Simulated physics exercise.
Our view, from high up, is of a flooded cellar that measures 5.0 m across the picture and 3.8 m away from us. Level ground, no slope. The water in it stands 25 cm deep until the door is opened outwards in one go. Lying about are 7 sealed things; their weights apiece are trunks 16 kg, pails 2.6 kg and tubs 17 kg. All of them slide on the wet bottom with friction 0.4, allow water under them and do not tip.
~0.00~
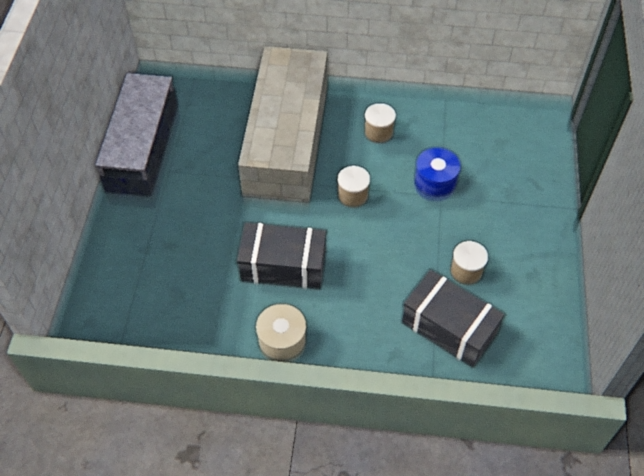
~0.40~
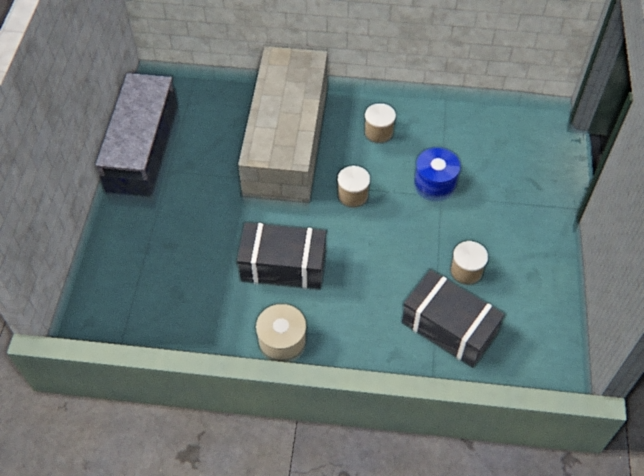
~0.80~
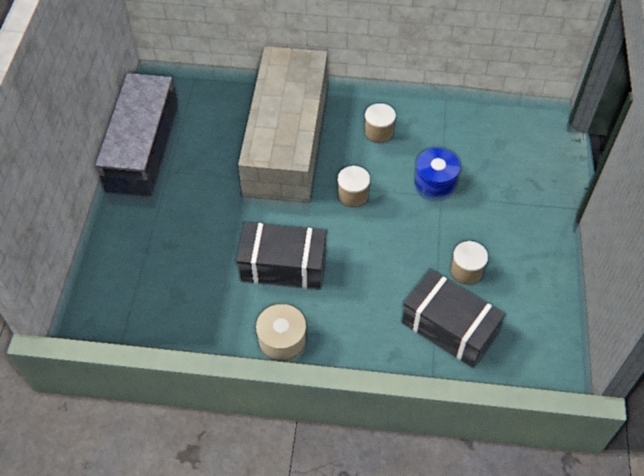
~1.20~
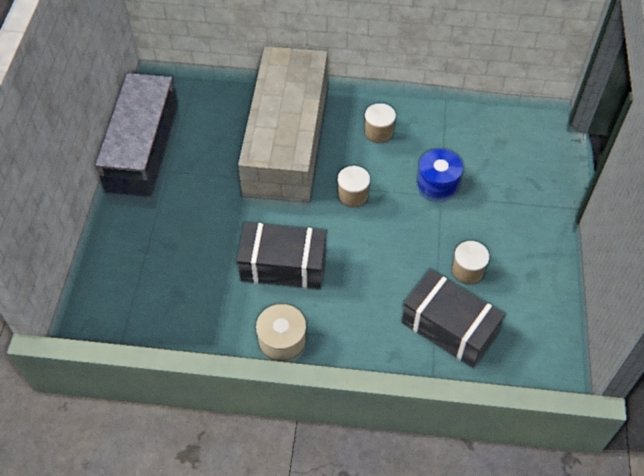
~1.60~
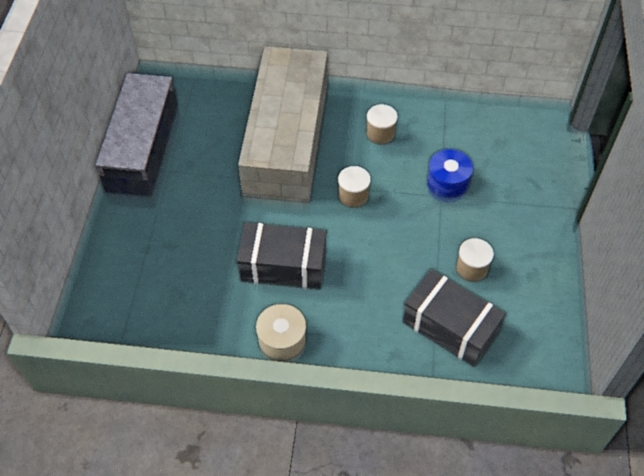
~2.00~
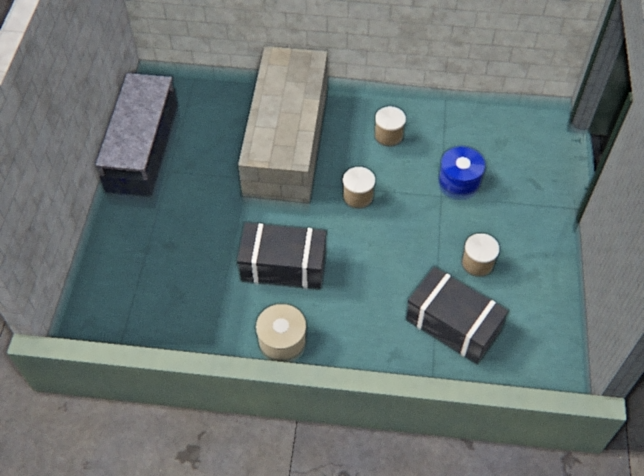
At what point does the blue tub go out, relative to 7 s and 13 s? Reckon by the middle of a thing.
I expect it clears out early.
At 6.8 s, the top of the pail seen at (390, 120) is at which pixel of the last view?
Near (500, 109).
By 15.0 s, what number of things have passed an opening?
By that point, 5.
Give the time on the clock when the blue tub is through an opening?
It should be at around 5.0 seconds.
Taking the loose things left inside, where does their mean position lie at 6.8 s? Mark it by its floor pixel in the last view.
It sits at about (448, 230).
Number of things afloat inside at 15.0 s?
I'd say 2 of them.
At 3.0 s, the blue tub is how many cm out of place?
Roughly 60 cm.
After 3.0 s the blue tub is near (497, 150), 0.7 m from its start, afloat; 0 of 7 are out; 7 afloat.
After 6.8 s the blue tub has gone out (at 5.1 s); 2 of 7 are out; 5 afloat.
After 11.0 s the blue tub has gone out (at 5.1 s); 4 of 7 are out; 3 afloat.
After 15.0 s the blue tub has gone out (at 5.1 s); 5 of 7 are out; 2 afloat.
